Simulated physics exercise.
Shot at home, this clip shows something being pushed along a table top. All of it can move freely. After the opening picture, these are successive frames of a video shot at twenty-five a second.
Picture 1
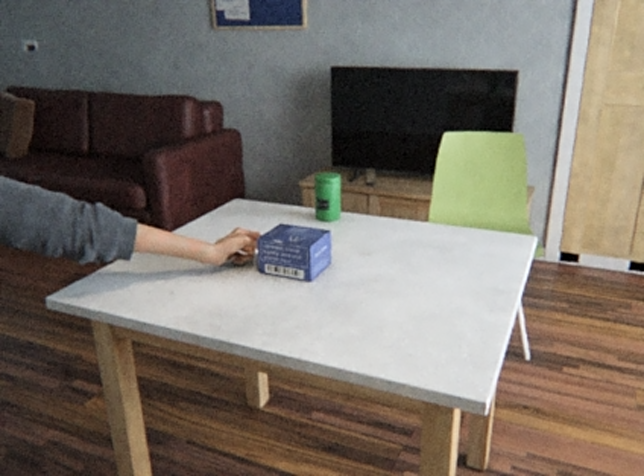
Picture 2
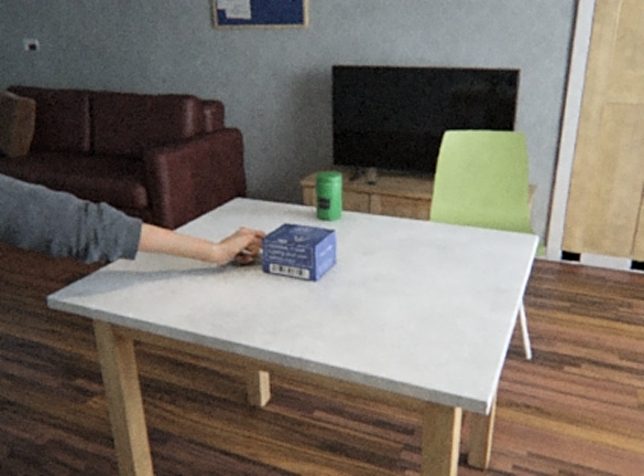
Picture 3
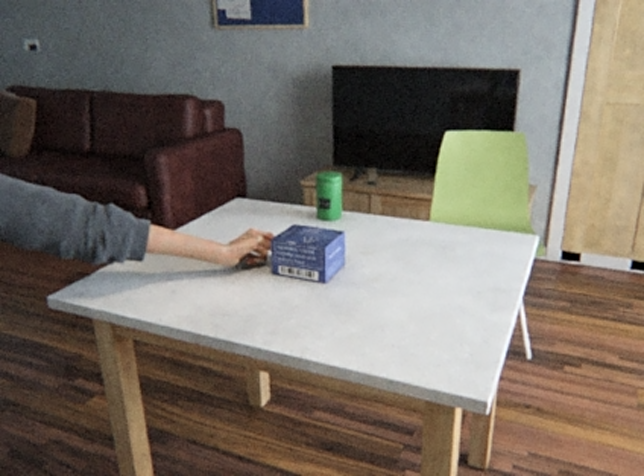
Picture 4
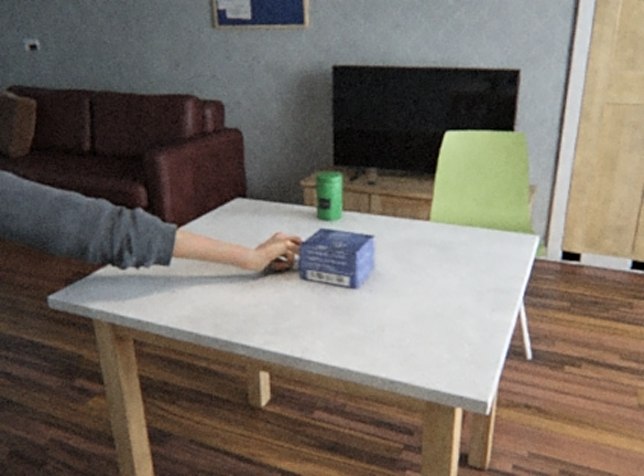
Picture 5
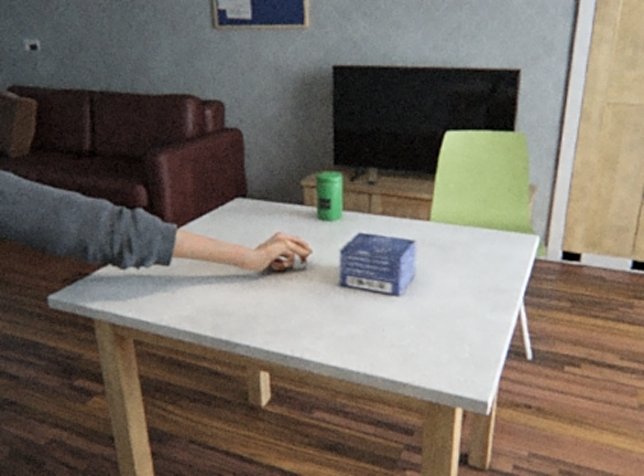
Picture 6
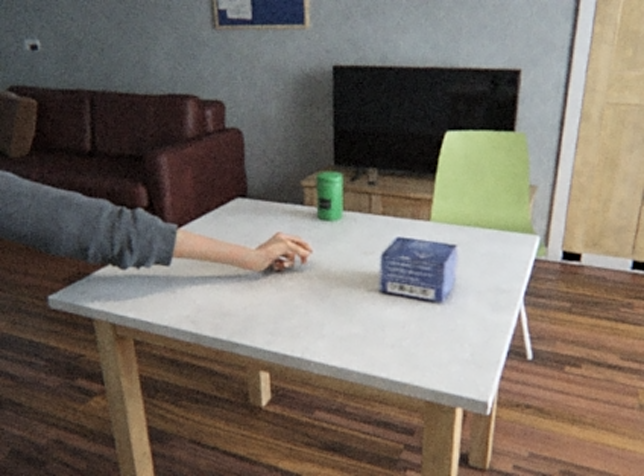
In a living room, a hand reaches from the left and rests against a small blue box on a pale table, near a green container. The hand nudges the box slowly to the right, then stays back as the box slides farther right across the tabletop, away from the fingers.
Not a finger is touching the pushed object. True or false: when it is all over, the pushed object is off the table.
True.
Then, 0.20 s after the last picture, blue box now off the table.
Then, 0.40 s after the last picture, things are still on the move.
Then, 0.60 s after the last picture, as before.
By the end, off the table, blue box.
